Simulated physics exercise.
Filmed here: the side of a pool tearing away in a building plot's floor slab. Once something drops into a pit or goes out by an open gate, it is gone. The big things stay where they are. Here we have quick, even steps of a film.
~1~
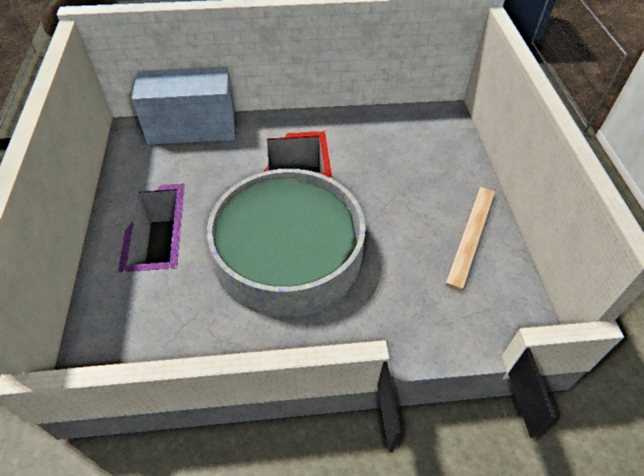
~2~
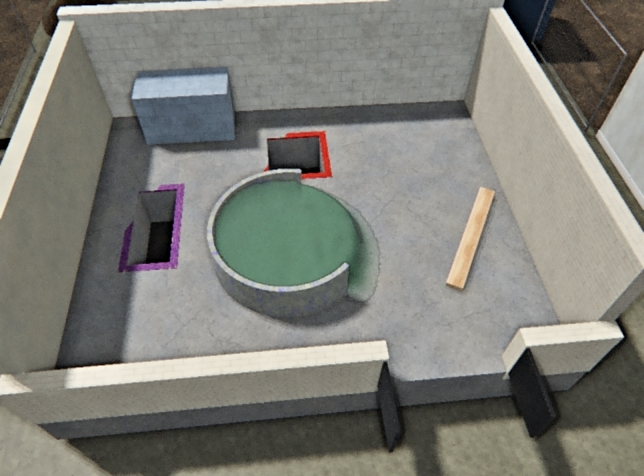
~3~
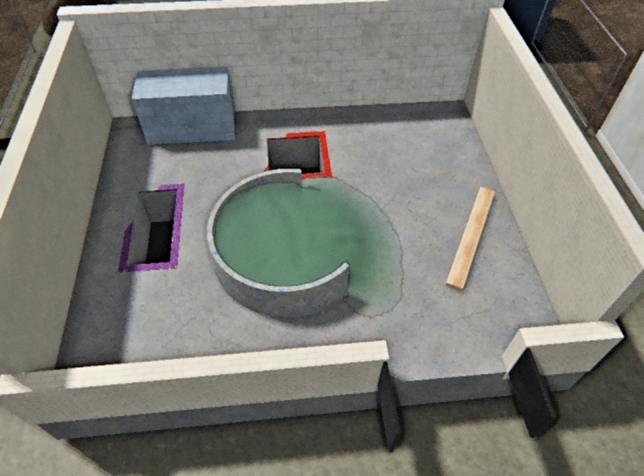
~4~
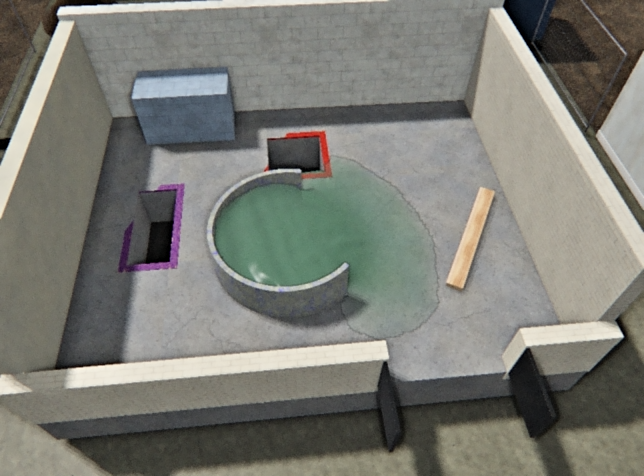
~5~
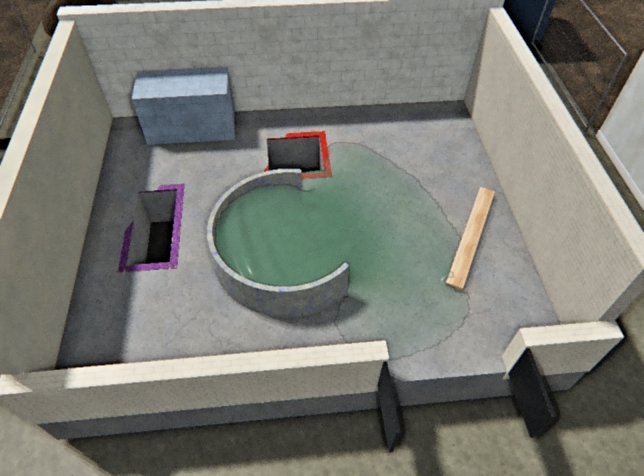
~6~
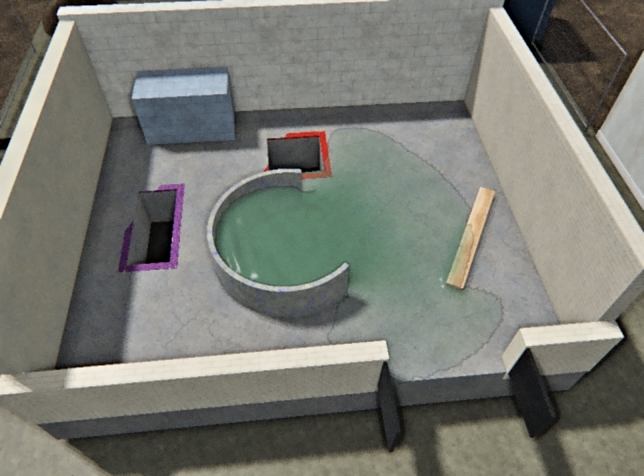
The clip shows a round pool of green liquid in a walled plot; its right side disappears, and the liquid spreads rightward across the grey floor, passing beside the red-edged pit and reaching around a wooden plank.
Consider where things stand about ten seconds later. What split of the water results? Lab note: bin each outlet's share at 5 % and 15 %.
Bins - gate: Over 15 %; red pit: Over 15 %; purple pit: Under 5 %.
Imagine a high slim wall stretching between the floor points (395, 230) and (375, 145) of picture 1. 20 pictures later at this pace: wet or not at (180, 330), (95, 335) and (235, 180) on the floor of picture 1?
Taking the three spots in the order asked, they are bone-dry, bone-dry and waterlogged.
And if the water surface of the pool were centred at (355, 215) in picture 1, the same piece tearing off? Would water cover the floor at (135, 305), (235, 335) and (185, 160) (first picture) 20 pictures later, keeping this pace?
Well, first one stays dry, second one stays dry, third one stays dry.
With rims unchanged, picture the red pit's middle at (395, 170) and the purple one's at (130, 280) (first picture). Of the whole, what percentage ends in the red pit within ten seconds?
Red: 40 %.
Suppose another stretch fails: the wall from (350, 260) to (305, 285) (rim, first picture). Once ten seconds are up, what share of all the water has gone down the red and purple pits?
The red pit gets 0 per cent and the purple pit 6 per cent.
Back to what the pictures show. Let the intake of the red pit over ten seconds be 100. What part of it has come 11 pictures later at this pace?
Close to 10 %.
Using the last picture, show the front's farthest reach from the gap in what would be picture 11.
Look around (459, 104).
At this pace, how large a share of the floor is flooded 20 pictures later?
By my count, 45 percent.
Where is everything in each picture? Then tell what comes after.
The first frame shows the round pool at (287, 228) is whole and still.
In the second frame, the front is at a hidden place, out from the gap at (353, 226).
In the third frame, the front is at a hidden place, out from the gap at (352, 228).
In the fourth frame, the front is at (380, 333), out from the gap at (352, 229).
In the fifth frame, the front is at a hidden place, out from the gap at (352, 229).
In the sixth frame, the front is at (486, 332), out from the gap at (352, 230).
A moment on, water covers 50 % of the floor; the gate 1 %, the red pit 2 %, the purple pit 0 %.
Next, water covers 45 % of the floor; the gate 2 %, the red pit 2 %, the purple pit 0 %.
Then, water covers 45 % of the floor; the gate 3 %, the red pit 2 %, the purple pit 0 %.
Later, water covers 65 % of the floor; the gate 11 %, the red pit 14 %, the purple pit 0 %.
In the end, water covers 75 % of the floor; the gate 20 %, the red pit 25 %, the purple pit 3 %.
